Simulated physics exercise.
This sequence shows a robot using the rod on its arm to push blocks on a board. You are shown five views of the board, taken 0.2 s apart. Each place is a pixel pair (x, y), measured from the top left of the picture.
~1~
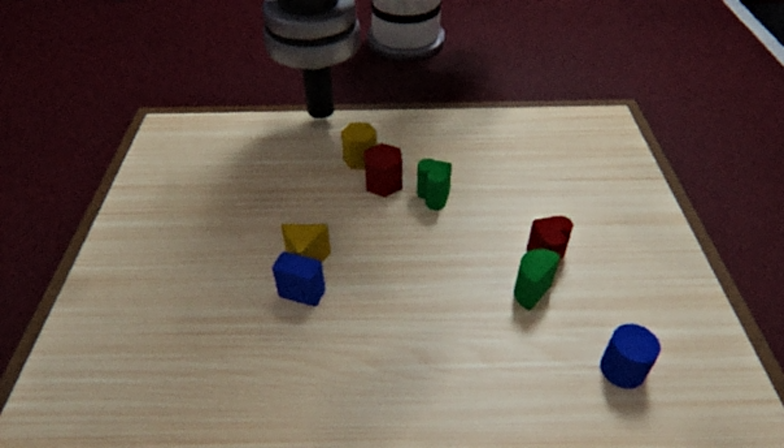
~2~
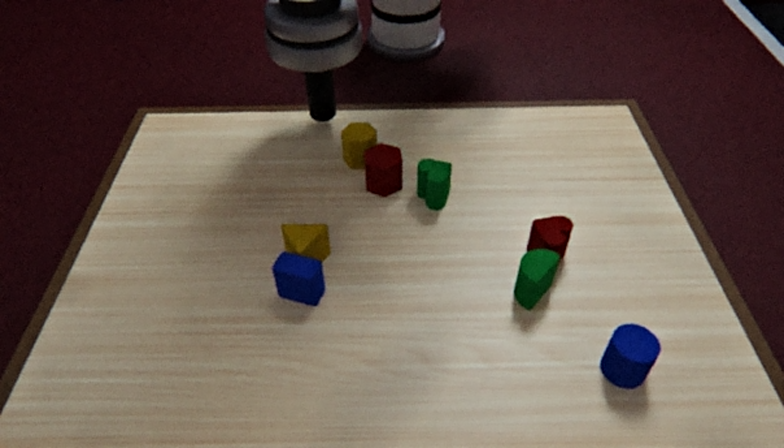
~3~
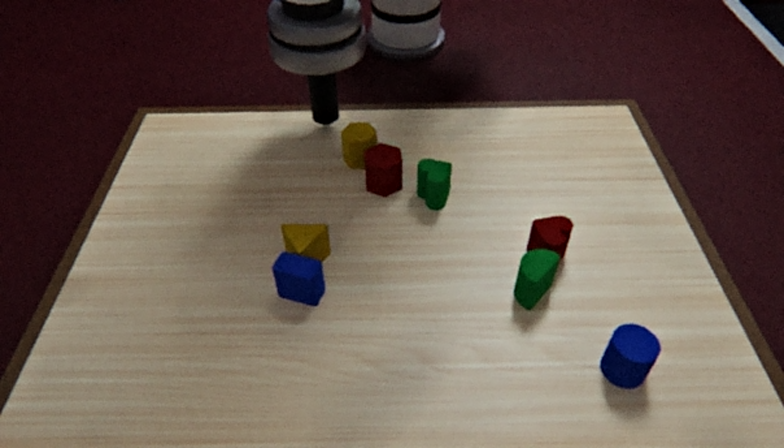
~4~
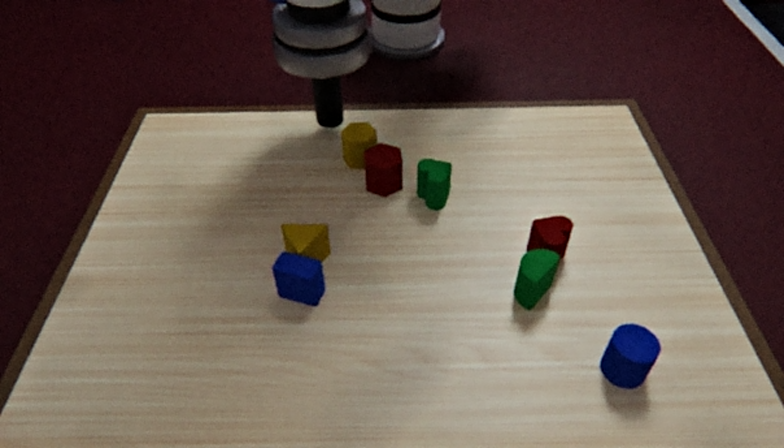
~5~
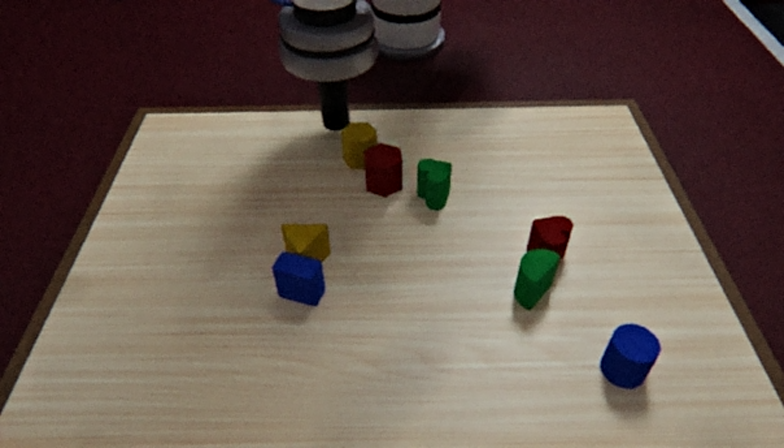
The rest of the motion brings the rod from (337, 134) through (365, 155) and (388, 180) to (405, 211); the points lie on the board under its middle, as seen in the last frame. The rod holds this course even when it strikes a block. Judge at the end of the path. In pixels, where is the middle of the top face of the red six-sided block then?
By then it is at (419, 235).
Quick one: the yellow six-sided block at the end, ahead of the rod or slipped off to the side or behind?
Carried ahead at the end.
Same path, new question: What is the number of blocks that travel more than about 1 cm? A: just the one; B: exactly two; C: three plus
I choose B.
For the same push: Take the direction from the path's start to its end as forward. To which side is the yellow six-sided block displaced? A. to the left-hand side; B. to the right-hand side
That would be B.
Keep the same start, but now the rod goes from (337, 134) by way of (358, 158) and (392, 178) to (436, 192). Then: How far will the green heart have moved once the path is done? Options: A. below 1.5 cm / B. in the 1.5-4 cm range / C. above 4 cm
B.
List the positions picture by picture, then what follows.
Rod tip at (321, 111); block tops, yellow six-sided block at (359, 131); red six-sided block at (383, 155); green heart at (435, 169), in the first frame.
Rod at (323, 114); blocks unchanged, in the second frame.
Rod at (326, 117); blocks unchanged, in the third frame.
Rod at (330, 120); blocks unchanged, in the fourth frame.
Rod at (336, 123); yellow six-sided block at (359, 131); red six-sided block at (383, 155); green heart at (435, 169), in the fifth frame.
On the path given first. One third of the way, rod at (364, 144); yellow six-sided block at (370, 146), turned 20° clockwise; red six-sided block at (390, 165).
Two thirds of the way, rod at (388, 170); yellow six-sided block at (393, 174), turned 30° clockwise; red six-sided block at (408, 197).
At the end, rod at (405, 200); yellow six-sided block at (409, 207), turned 40° clockwise; red six-sided block at (419, 235), turned 15° clockwise; green heart in place.
